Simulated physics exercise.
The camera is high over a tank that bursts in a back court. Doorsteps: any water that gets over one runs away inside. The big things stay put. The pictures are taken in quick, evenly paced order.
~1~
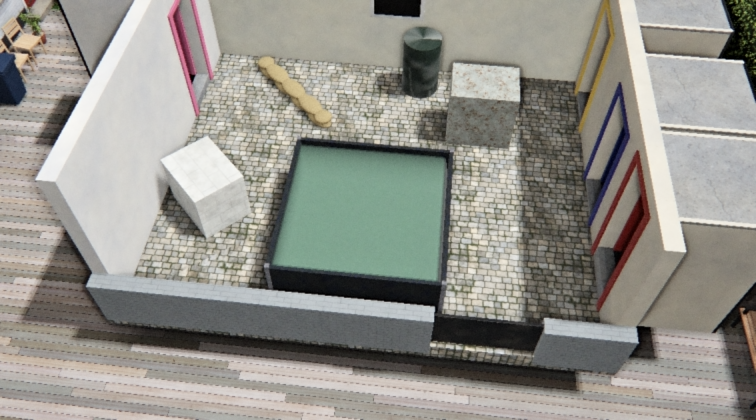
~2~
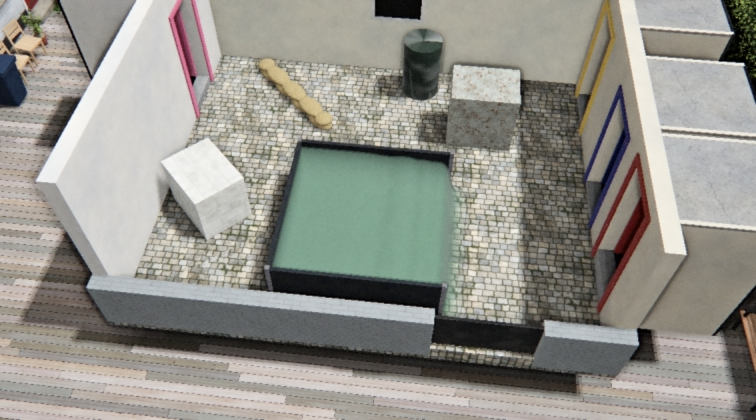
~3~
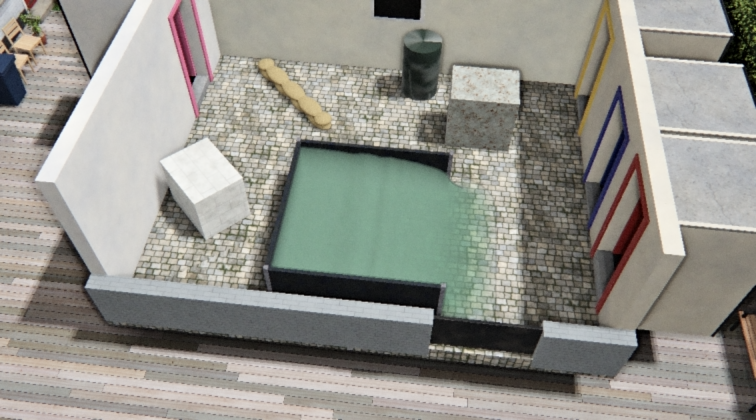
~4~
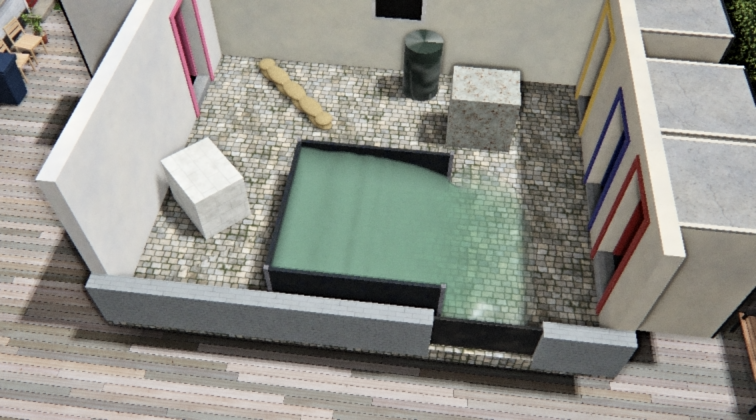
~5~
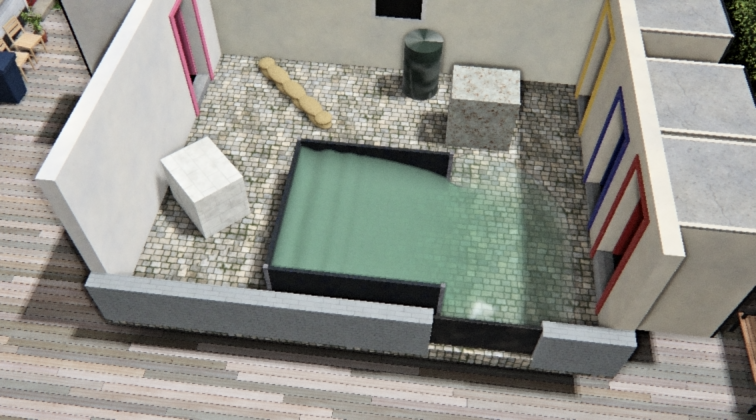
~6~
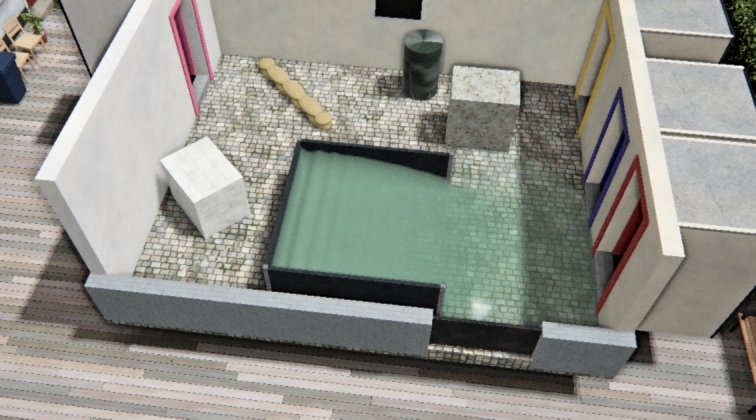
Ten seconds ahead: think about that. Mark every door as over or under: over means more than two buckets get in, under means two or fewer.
Blue door - over; red door - over; pink door - under; yellow door - over.
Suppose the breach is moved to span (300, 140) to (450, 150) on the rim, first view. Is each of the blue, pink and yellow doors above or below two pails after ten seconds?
Result - blue: Above the limit; pink: Above the limit; yellow: Above the limit.
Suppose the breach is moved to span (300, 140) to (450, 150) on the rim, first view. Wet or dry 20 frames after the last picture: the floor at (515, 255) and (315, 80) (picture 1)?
In the order asked: The first spot is untouched and the second is swamped.
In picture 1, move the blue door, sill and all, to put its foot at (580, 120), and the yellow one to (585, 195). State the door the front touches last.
That is the one in pink.
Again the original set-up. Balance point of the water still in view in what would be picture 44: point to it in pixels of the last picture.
Somewhere near (435, 188).
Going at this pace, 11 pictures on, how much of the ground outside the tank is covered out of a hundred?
Some 35 per cent.
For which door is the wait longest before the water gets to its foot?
Result: The one in pink.
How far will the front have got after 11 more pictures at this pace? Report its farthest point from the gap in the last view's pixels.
About at (570, 86).
A moment on, water covers 30 % of the floor; the blue door far over two buckets in, the red door far over two buckets in, the pink door not reached, the yellow door not reached.
Next, water covers 35 % of the floor; the blue door far over two buckets in, the red door far over two buckets in, the pink door not reached, the yellow door wet at the sill, nothing in.
Then, water covers 40 % of the floor; the blue door far over two buckets in, the red door far over two buckets in, the pink door not reached, the yellow door under two buckets in.
Later, water covers 80 % of the floor; the blue door far over two buckets in, the red door far over two buckets in, the pink door not reached, the yellow door far over two buckets in.
In the end, water covers 95 % of the floor; the blue door far over two buckets in, the red door far over two buckets in, the pink door wet at the sill, nothing in, the yellow door far over two buckets in.
